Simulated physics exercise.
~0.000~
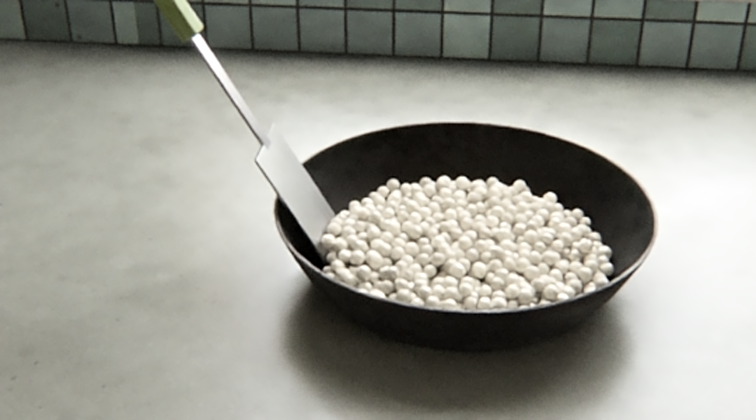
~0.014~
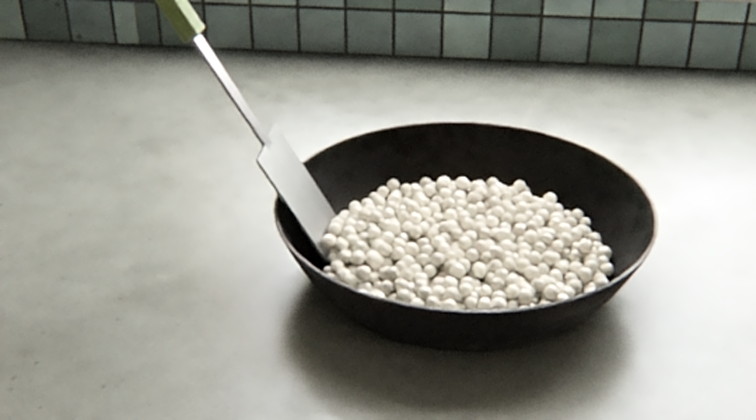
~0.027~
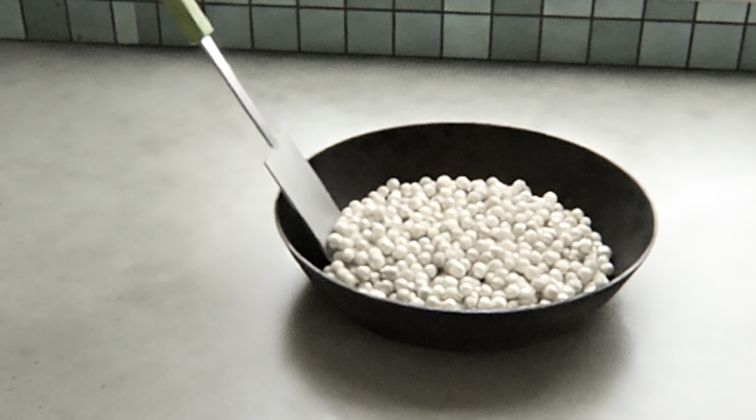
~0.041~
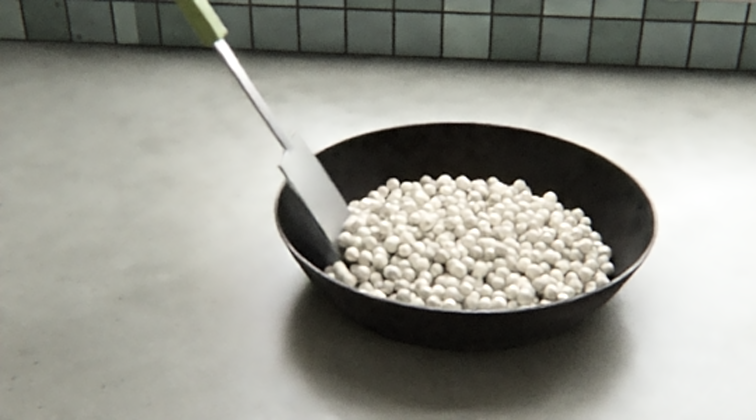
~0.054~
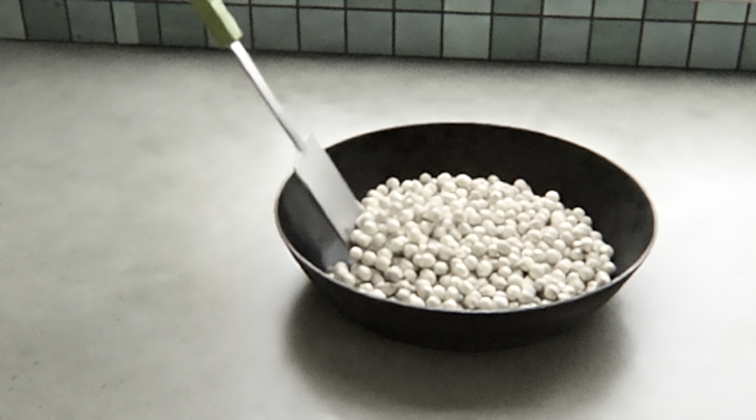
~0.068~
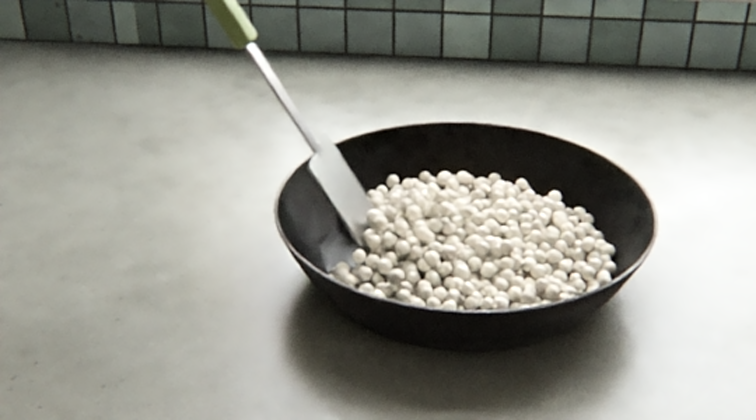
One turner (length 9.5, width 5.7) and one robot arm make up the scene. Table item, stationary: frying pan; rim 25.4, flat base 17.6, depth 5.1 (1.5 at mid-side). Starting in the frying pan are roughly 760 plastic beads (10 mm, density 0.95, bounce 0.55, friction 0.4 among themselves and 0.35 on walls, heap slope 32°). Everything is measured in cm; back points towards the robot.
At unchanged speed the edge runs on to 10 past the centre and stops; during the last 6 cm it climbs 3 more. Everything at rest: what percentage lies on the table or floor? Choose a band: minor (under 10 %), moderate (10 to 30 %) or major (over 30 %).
Moderate.
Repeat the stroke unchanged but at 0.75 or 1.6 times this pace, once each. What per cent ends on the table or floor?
Estimates in order: 10 per cent, 20 per cent.
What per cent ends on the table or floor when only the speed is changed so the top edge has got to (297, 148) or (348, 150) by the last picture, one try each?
First try about 10 %, second try about 20 %.
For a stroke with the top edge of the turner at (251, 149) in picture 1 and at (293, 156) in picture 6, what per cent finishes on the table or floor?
Close to 15 in a hundred.
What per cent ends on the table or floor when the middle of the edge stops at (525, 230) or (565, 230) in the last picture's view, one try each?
Some 0 and 5 per cent.
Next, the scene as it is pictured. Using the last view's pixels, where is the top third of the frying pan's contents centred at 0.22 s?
Centre: Roughly (558, 229) in the last picture.
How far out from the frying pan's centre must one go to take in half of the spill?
It works out to near 32 cm.
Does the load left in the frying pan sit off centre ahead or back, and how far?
What stays is shifted forward by around 2.5 cm.
By 0.14 s, sloping 60°, highest piece 6 above the table; 758 in the frying pan.
By 0.22 s, sloping 60°, highest piece 6 above the table; 758 in the frying pan.
By 0.46 s, sloping 60°, highest piece 13 above the table; 641 in the frying pan, 69 on the table or floor, 48 on the blade or in flight.
By 1.51 s, sloping 60°, highest piece 4 above the table; 641 in the frying pan, 117 on the table or floor.
Final count, 641 in the frying pan, 117 on the table or floor. That is 15 % on the table or floor.
